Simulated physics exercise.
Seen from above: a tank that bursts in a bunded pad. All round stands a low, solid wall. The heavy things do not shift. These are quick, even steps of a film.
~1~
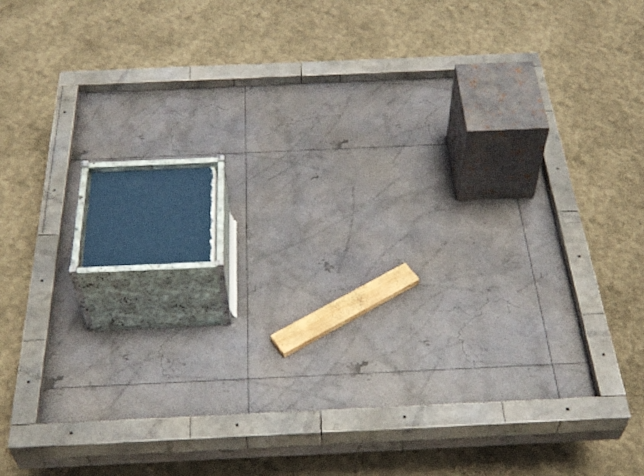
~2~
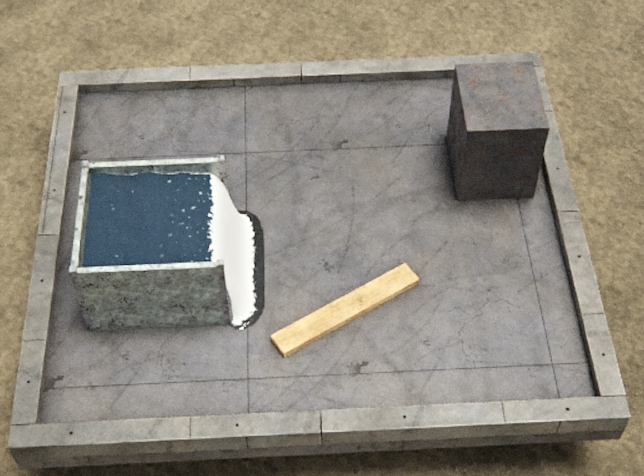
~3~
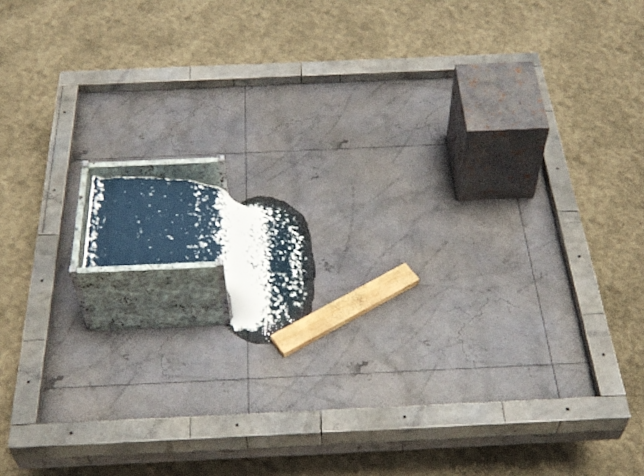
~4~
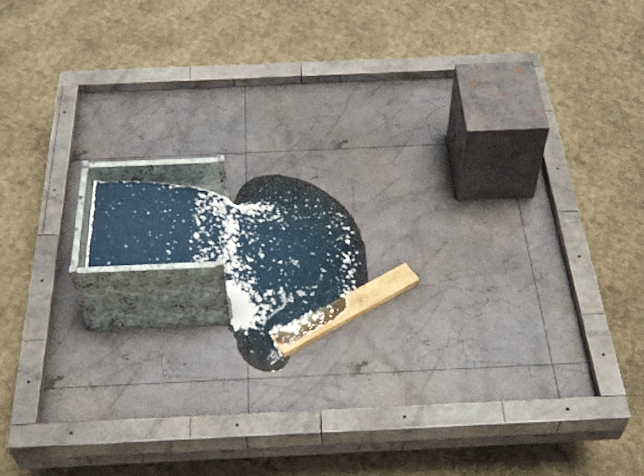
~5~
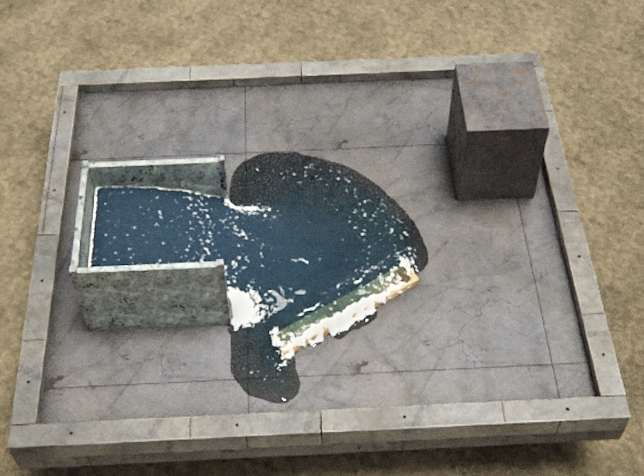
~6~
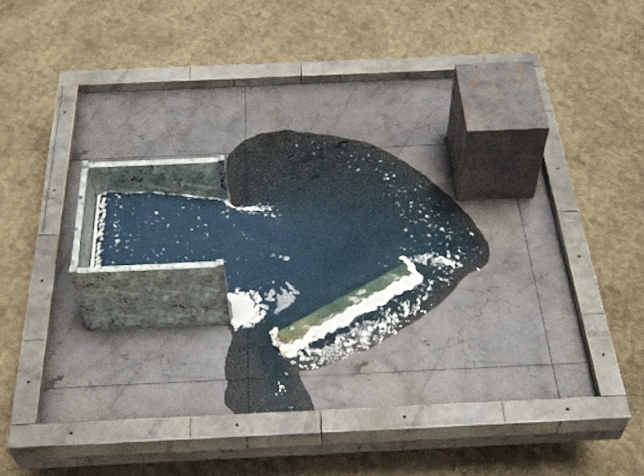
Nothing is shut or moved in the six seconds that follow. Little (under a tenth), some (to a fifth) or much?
Over the wall goes above a fifth.
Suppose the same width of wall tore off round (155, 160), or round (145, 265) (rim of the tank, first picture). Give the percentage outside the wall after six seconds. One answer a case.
Near 38 and 50 in a hundred.
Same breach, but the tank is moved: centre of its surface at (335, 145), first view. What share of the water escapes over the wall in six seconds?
About 30 per cent.
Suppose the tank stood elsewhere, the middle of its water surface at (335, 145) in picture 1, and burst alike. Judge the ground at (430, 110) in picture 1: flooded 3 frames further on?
At that place: Under water.
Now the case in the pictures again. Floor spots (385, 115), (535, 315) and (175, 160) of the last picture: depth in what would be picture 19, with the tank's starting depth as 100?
In that order: 8, 12 and 0 per cent.
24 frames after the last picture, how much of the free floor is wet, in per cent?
I make it 70 per cent.
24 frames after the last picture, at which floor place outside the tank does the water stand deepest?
I would point to (512, 77).
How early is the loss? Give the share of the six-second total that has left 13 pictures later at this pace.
About 65 per cent.
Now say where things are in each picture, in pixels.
In the first frame, the water tank at (151, 218) is whole and still.
In the second frame, water pours out at (222, 248) and has run to (236, 215).
In the third frame, the front is at (284, 332), out from the gap at (223, 253).
In the fourth frame, the front is at (334, 206), out from the gap at (223, 255).
In the fifth frame, the front is at (415, 242), out from the gap at (224, 257).
In the sixth frame, water pours out at (224, 258) and has run to (476, 239).
A moment on, water covers 45 % of the floor; the low wall has let 0 % over.
Next, water covers 55 % of the floor; the low wall has let 0 % over.
Then, water covers 60 % of the floor; the low wall has let 14 % over.
Later, water covers 60 % of the floor; the low wall has let 22 % over.
In the end, water covers 80 % of the floor; the low wall has let 22 % over.
